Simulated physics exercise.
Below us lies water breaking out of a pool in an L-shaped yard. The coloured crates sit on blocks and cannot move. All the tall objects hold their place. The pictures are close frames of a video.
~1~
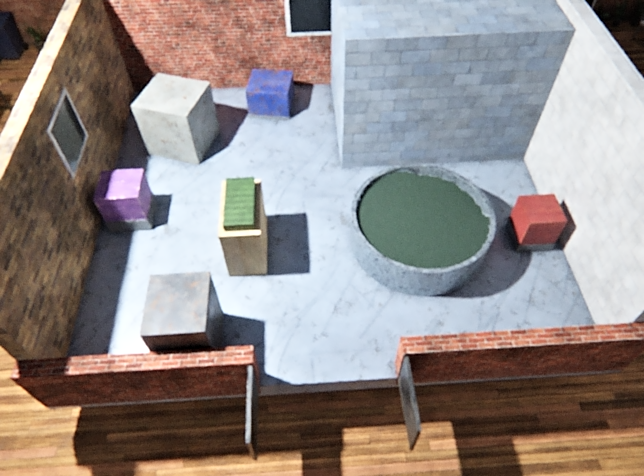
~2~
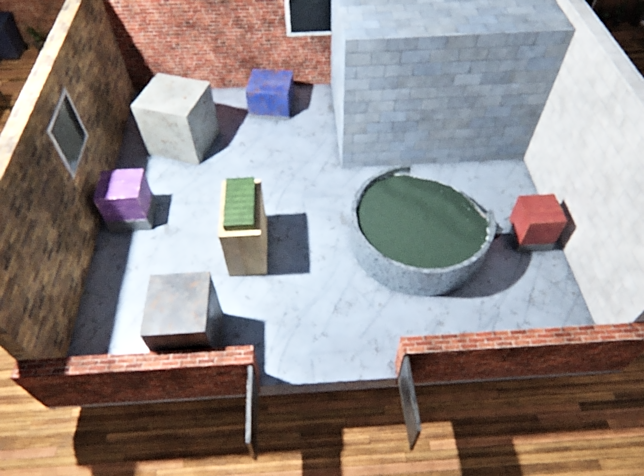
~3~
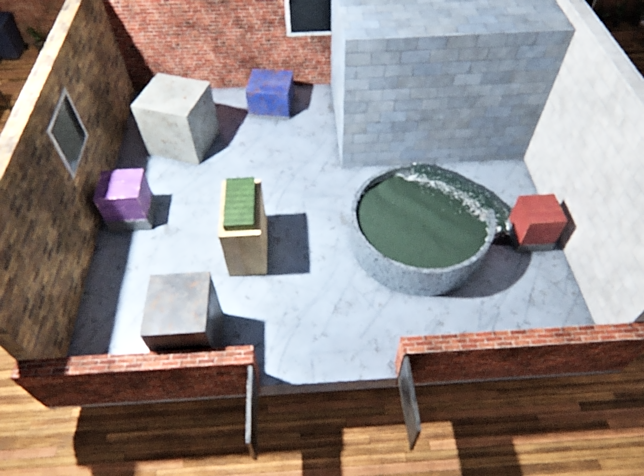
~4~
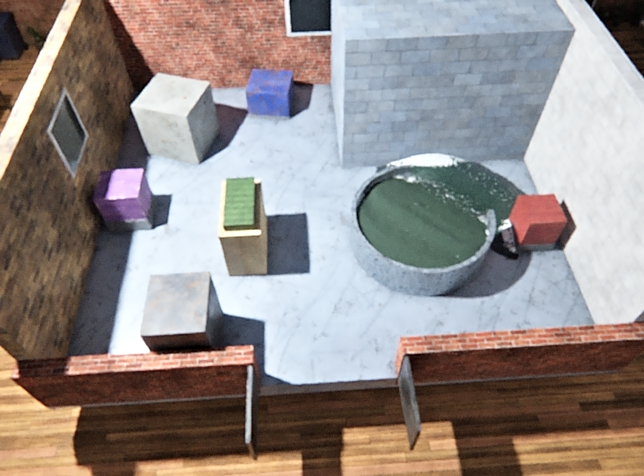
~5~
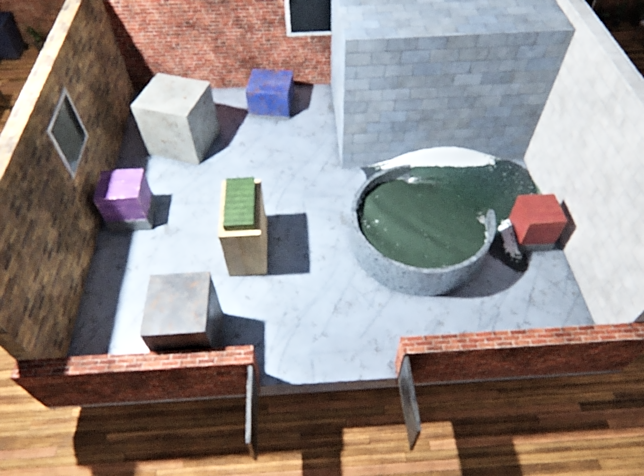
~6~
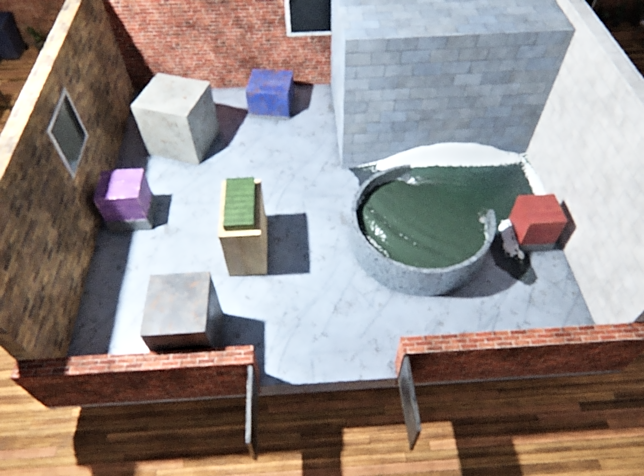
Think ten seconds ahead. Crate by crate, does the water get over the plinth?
The blue crate keeps dry; the purple crate keeps dry; the red crate is soaked.
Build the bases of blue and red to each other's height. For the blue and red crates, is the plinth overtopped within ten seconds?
One by one: Blue remains dry, red ends up wet.
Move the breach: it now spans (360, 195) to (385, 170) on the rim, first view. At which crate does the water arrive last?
I say the one in red.
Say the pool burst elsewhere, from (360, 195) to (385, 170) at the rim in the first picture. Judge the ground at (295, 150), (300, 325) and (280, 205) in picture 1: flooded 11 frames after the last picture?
In that order: Under water, clear, awash.
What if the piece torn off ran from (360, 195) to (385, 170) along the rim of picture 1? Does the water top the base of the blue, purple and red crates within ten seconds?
Blue crate gets wet; purple crate remains dry; red crate remains dry.
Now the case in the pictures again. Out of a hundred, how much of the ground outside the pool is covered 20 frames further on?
I make it 35 per cent.
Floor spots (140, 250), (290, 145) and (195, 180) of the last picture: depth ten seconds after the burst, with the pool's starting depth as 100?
In that order: 4, 2 and 8 per cent.
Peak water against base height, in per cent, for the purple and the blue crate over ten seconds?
Near 50 and 30 in a hundred.
A moment on, water covers 15 % of the floor; the blue crate not reached, the purple crate not reached, the red crate water round its plinth.
Next, water covers 20 % of the floor; the blue crate not reached, the purple crate not reached, the red crate water round its plinth.
Then, water covers 35 % of the floor; the blue crate not reached, the purple crate not reached, the red crate water round its plinth.
Later, water covers 65 % of the floor; the blue crate not reached, the purple crate water round its plinth, the red crate water round its plinth.
In the end, water covers 85 % of the floor; the blue crate stayed above the water, the purple crate stayed above the water, the red crate was topped.
